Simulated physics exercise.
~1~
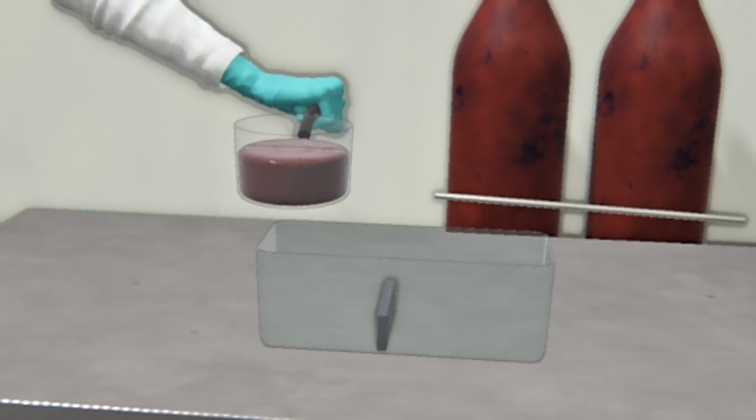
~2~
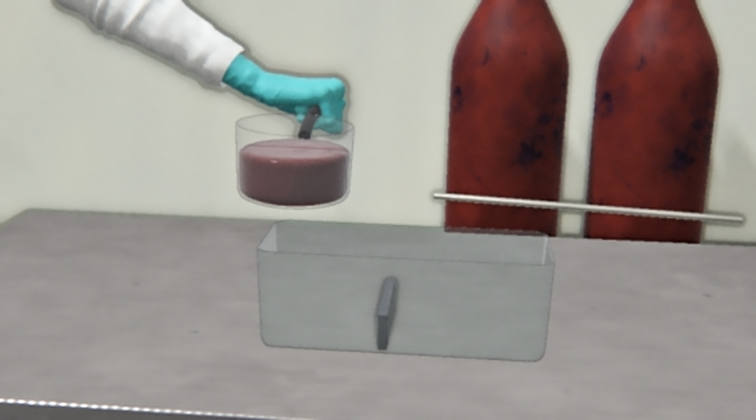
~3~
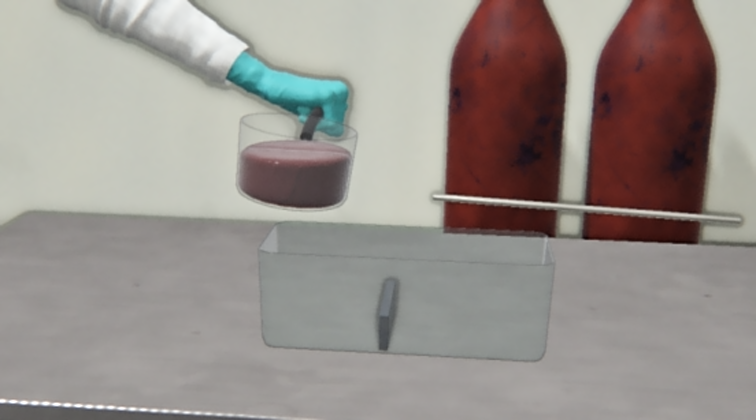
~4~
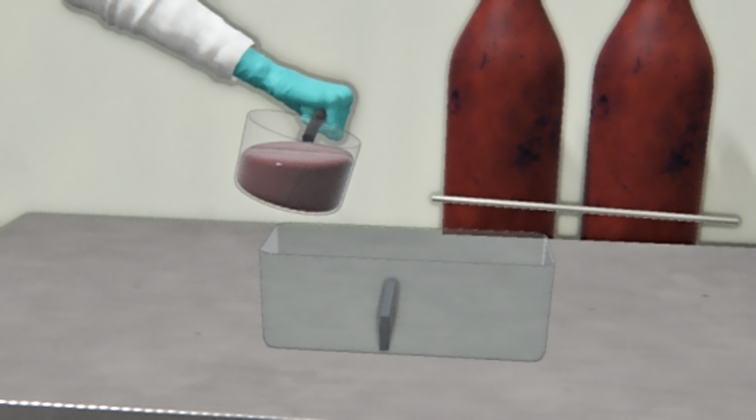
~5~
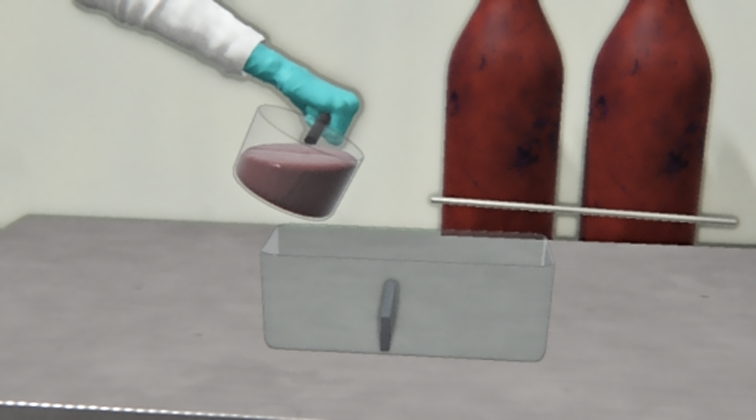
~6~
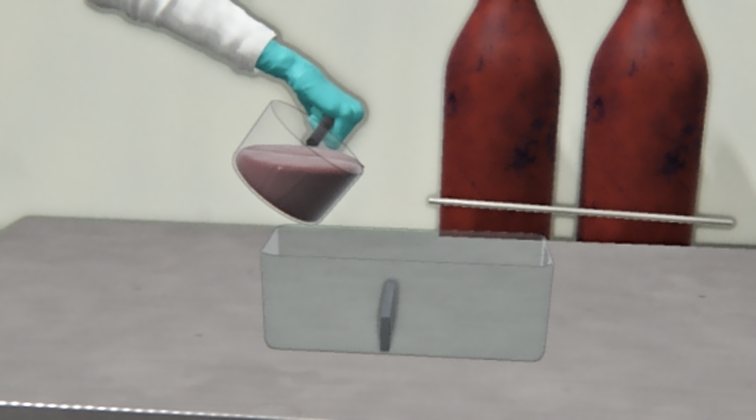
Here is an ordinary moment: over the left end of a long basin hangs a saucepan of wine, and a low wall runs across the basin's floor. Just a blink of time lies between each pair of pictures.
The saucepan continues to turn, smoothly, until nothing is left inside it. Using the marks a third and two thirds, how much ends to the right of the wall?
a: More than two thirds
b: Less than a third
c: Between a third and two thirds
Between a third and two thirds.
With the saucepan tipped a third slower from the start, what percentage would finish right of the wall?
Roughly 55 in a hundred.
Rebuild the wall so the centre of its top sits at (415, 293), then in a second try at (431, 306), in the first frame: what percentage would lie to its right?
Result: 5 % first, 15 % second.
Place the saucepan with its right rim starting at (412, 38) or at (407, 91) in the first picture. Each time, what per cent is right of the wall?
In order, some 90 and 90 percent.
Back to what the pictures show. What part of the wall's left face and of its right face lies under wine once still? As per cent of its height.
Left near 50; right near 30.
A moment on, the saucepan is tipped on its side and 37 per cent is still to pour, 15 is left of the wall and 22 right of it.
Next, the saucepan is tipped right over and 8 per cent is still to pour, 48 is left of the wall and 40 right of it.
Then the saucepan is tipped right over and 0 per cent is still to pour, 56 is left of the wall and 42 right of it.
Later the saucepan is tipped right over and 0 per cent is still to pour, 57 is left of the wall and 42 right of it.
At rest 57 per cent lies left of the wall, 42 right of it and 1 outside.
